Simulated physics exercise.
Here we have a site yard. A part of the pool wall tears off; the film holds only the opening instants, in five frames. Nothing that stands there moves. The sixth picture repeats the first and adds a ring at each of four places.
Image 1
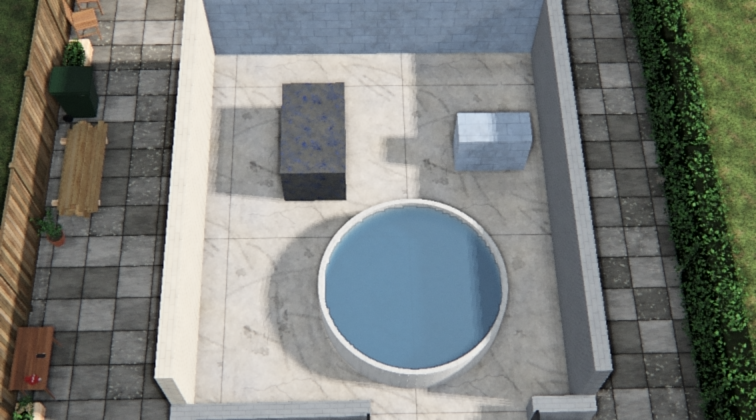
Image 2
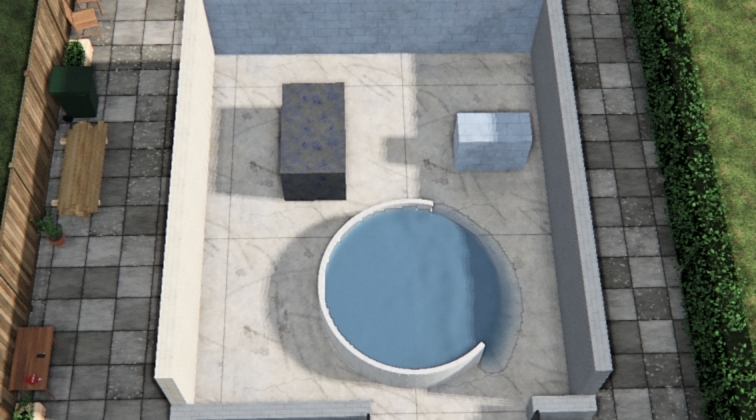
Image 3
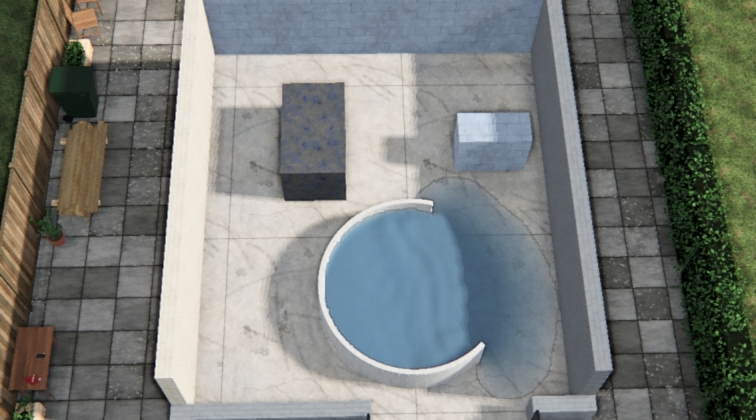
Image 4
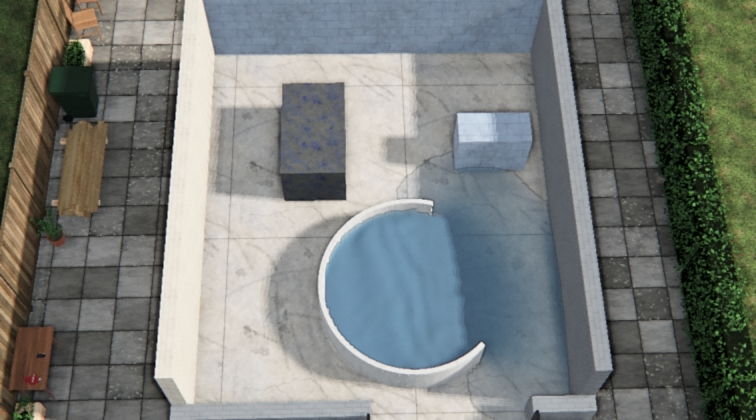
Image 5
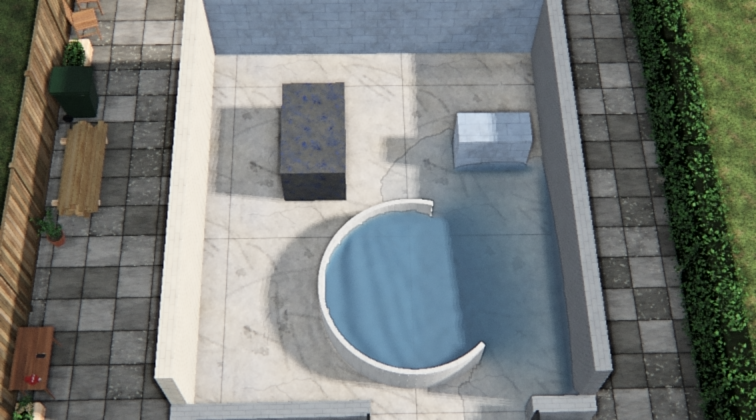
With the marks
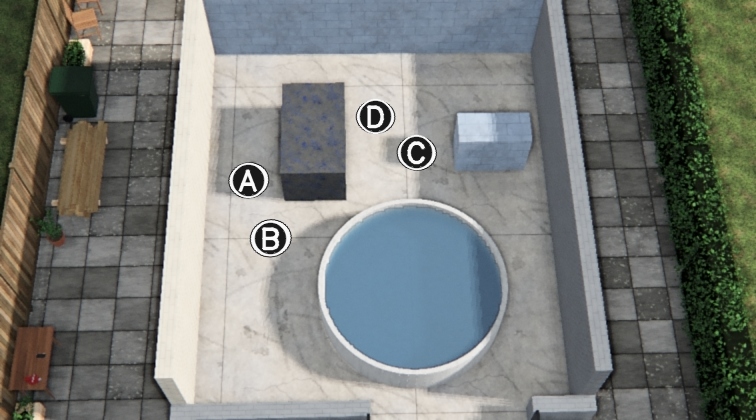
The round pool's right side opens and water spreads across the walled yard's pale floor.
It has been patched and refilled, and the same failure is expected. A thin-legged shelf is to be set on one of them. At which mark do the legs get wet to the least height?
Spot A.
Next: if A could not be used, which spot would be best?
That is spot B.
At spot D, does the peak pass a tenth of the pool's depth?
Yes.
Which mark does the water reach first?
Spot C.
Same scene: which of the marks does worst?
The answer is D.
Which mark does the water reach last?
That is spot A.
On the marked copy, A at (248, 180); B at (270, 238); C at (416, 152); D at (375, 116).
With A, the water peaks at about 8 % of the depth that stood in the pool.
With B, the water peaks at about 13 % of the depth that stood in the pool.
With C, the water peaks at about 20 % of the depth that stood in the pool.
With D, the water peaks at about 31 % of the depth that stood in the pool.
